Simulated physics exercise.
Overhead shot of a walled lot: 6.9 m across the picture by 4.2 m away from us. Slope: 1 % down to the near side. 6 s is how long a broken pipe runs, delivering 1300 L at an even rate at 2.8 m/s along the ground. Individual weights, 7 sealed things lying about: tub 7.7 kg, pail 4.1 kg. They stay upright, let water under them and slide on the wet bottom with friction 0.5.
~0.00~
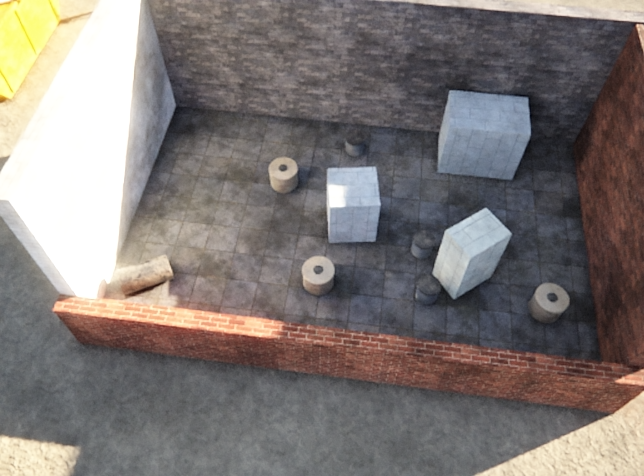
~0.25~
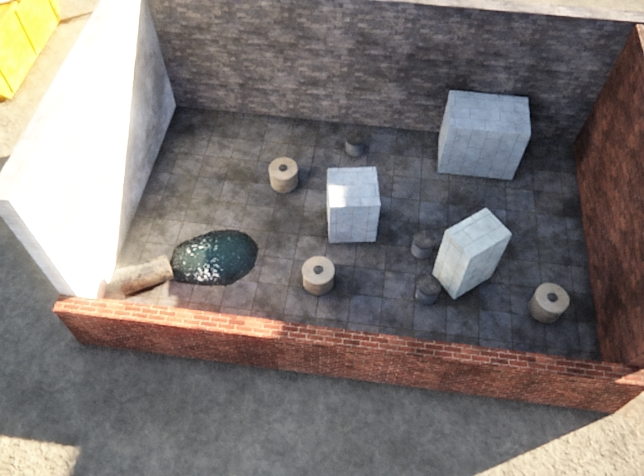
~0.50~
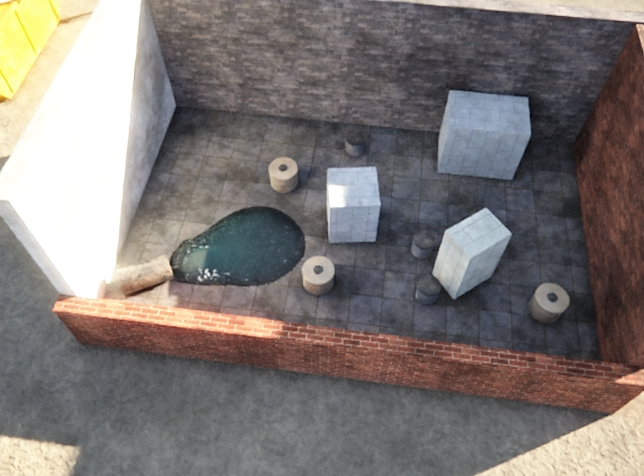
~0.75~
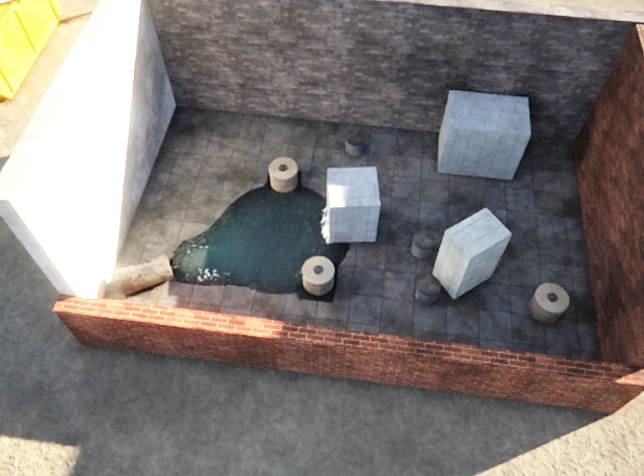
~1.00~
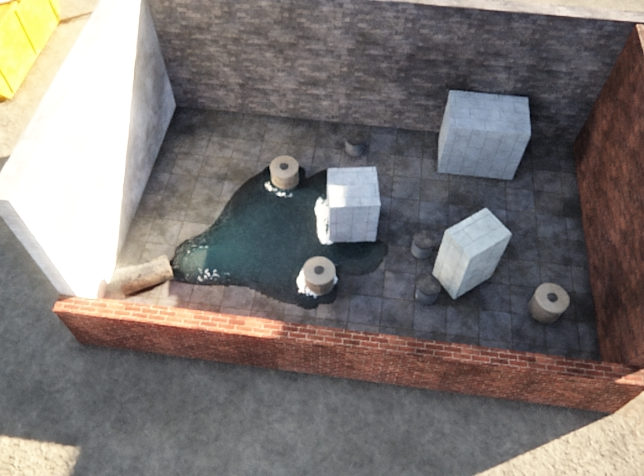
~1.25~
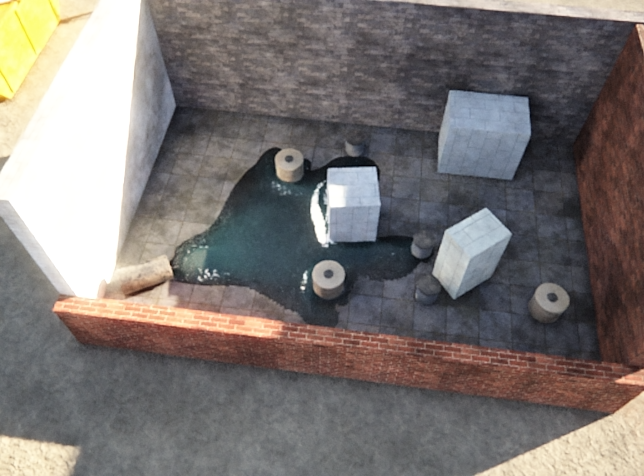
In a walled yard, dark water poured from a pipe at the lower left and spread rightward across the paved floor, flowing around a pale block and nudging two round tubs slightly.
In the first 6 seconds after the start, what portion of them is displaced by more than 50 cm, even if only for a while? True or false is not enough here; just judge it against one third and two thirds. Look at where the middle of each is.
It lies at or above the upper mark.
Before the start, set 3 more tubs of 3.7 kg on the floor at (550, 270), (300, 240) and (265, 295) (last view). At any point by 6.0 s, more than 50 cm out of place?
Going one by one: Stays closer, goes farther, stays closer.
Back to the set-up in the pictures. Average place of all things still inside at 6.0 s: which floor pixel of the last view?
The centre sits near (452, 259).
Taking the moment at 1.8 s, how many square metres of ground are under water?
Somewhere around 9.5 m2, roughly.
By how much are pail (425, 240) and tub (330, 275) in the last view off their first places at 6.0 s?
Log: Item 1 = 120 cm; item 2 = 150 cm.
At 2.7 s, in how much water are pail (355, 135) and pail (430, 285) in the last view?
Roughly 9 and 4 cm.
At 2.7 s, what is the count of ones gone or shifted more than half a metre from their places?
Tally at that time: 5.
After 1.8 s 2 of 7 are over 50 cm from their spots; 0 afloat.
After 2.7 s 5 of 7 are over 50 cm from their spots; 2 afloat.
After 4.2 s 5 of 7 are over 50 cm from their spots; 4 afloat.
After 6.0 s 6 of 7 are over 50 cm from their spots, and 6 have been at some point; 3 afloat.
